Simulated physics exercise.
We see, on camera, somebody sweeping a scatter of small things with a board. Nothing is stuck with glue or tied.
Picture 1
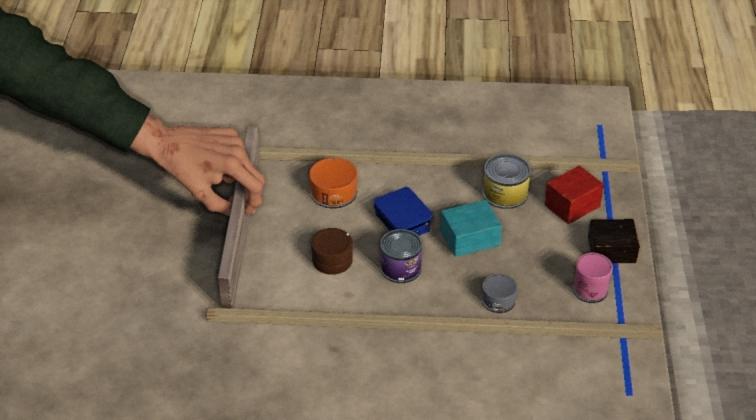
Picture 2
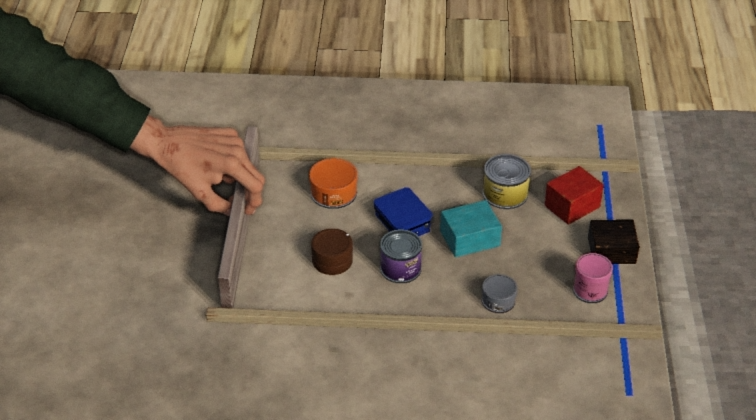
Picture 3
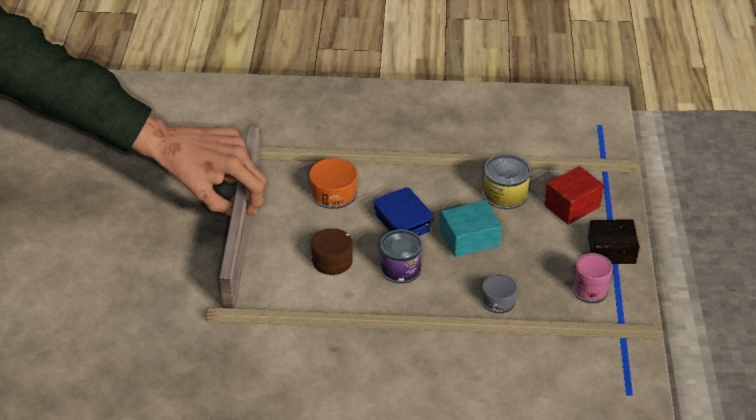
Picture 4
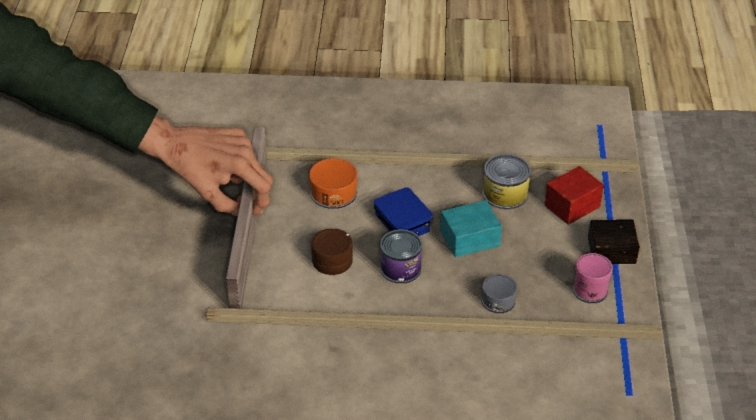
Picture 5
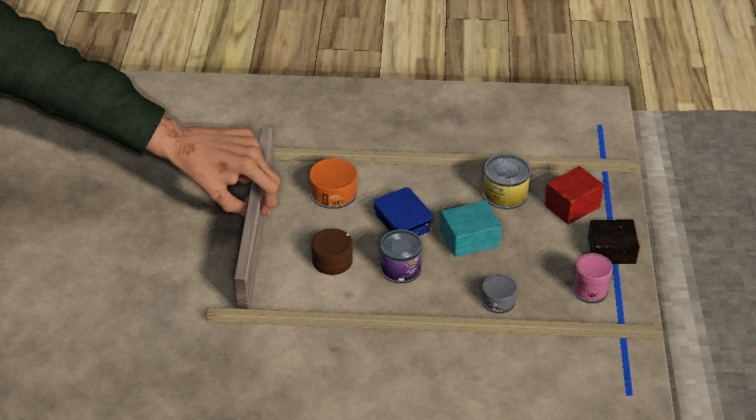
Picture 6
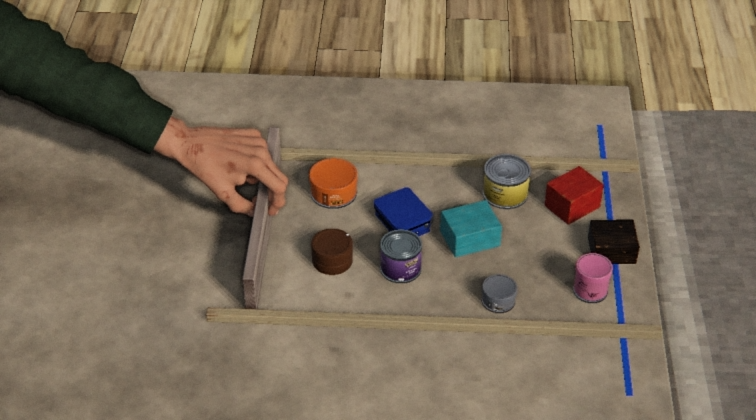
A grey, stone-like surface with a pale wooden floor beyond it is seen from above at an angle, and the view stays still. Between two thin wooden strips sit orange, brown, blue, purple, teal, yellow, grey, red, black and pink tins and blocks, with a blue line at right. A green-sleeved hand holds a board at left, still at first, then slides it slightly right, touching nothing.
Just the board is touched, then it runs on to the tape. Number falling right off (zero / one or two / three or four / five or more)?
Going by the pictures, five or more pieces get pushed right off.
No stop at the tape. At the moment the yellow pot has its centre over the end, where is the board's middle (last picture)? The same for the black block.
First it's close to (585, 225), next close to (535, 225).
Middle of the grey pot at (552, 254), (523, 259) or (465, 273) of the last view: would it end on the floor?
Well, in that order it goes off, goes off and stays aboard.
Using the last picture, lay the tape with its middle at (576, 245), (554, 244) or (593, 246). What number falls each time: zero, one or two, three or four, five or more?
First 1 or 2, next one to two, finally at least five.
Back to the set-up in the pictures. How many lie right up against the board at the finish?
It is in contact with 4.
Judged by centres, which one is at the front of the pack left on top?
Foremost one: Purple pot.
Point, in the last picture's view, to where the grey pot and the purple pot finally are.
In the last picture the grey pot sits around (639, 312) and the purple pot around (660, 285).
A little later, none off yet; black block at rest near (613, 242); pink tin at rest near (592, 279); red block at rest near (574, 195).
When it is over, the number that fall off is five or more; down, turquoise block, yellow pot, red block, pink tin and black block.
